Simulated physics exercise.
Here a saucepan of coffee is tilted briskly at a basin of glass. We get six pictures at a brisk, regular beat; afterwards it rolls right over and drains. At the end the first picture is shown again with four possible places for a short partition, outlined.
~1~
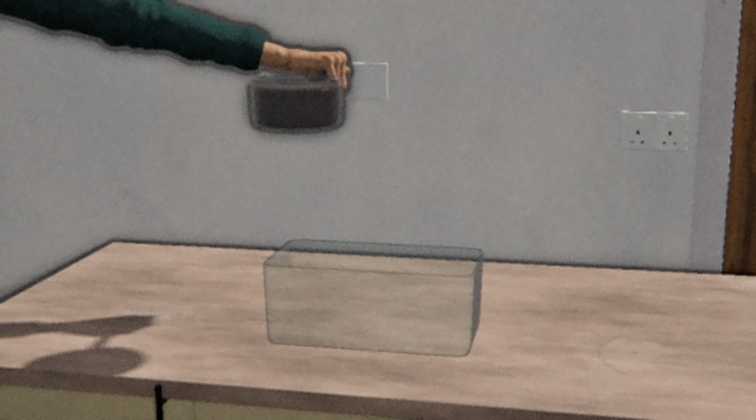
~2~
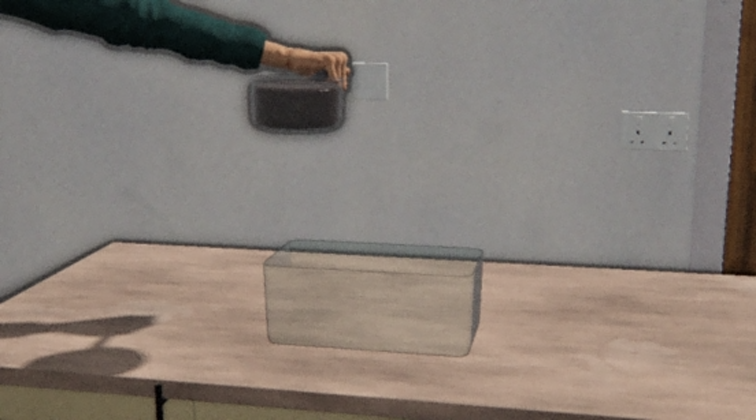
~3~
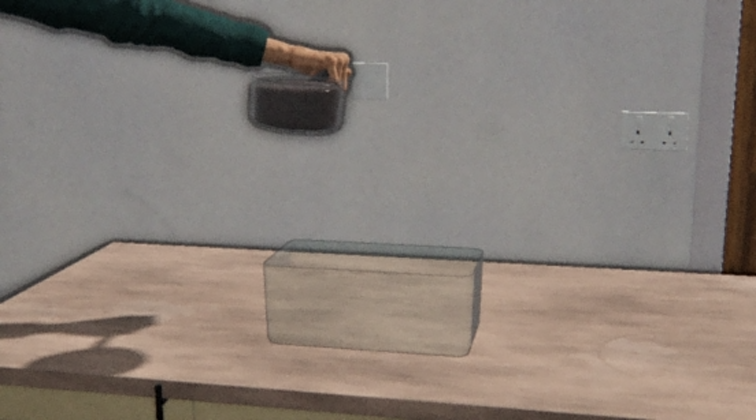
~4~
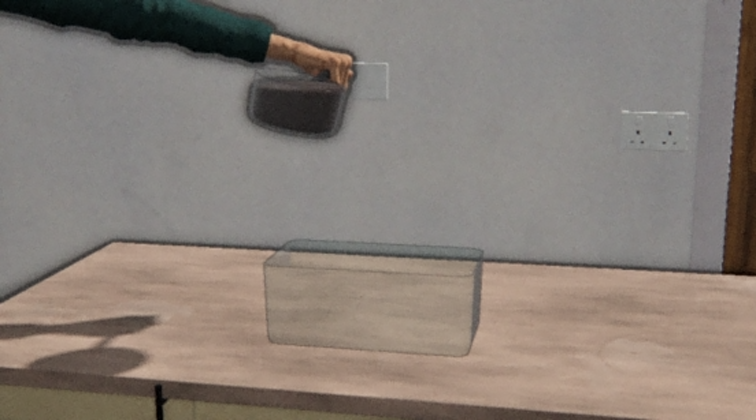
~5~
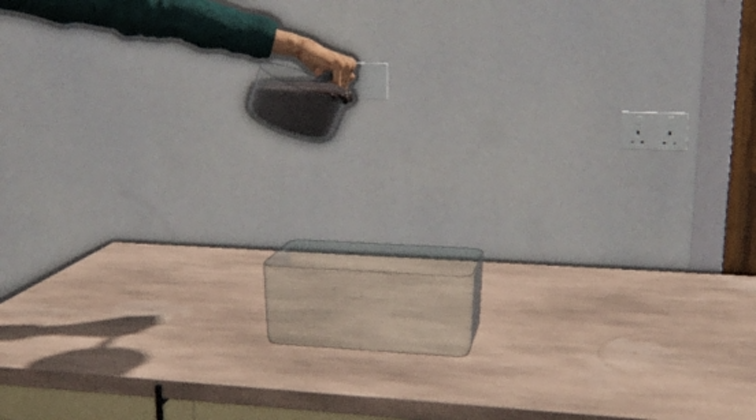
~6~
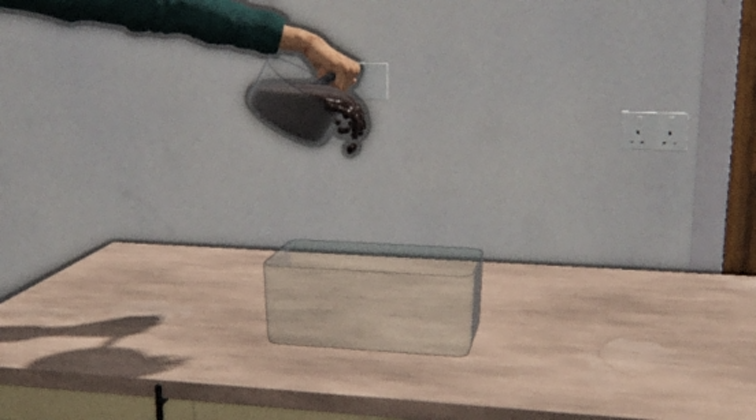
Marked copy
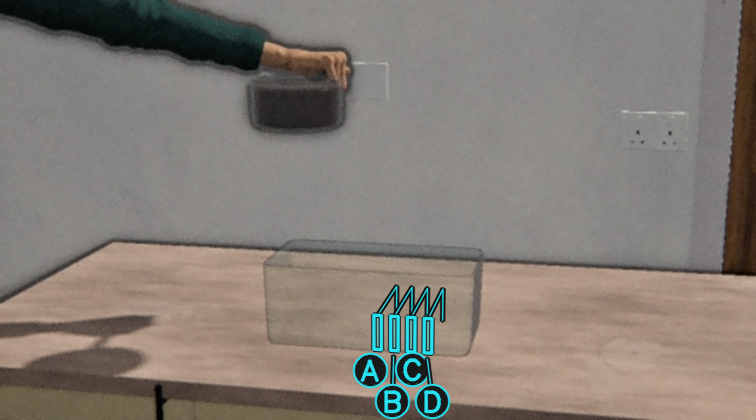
The footage shows a hand in a green sleeve holding a saucepan of coffee above a glass basin on a wooden-topped counter, then tilting it rightward until dark coffee comes over the lip and drops below it.
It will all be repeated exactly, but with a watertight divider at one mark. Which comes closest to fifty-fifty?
B beats the others.
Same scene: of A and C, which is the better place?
The answer is A.
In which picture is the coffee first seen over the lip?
In picture 5.
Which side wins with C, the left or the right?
The left side.
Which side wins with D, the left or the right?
The left one.
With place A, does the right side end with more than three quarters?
No.
On the marked copy, A at (376, 354); B at (393, 356); C at (410, 357); D at (427, 358).
Choosing A, about 29 % ends left of the wall and 70 % right of it.
Choosing B, about 50 % ends left of the wall and 48 % right of it.
Choosing C, about 80 % ends left of the wall and 18 % right of it.
Choosing D, about 95 % ends left of the wall and 3 % right of it.
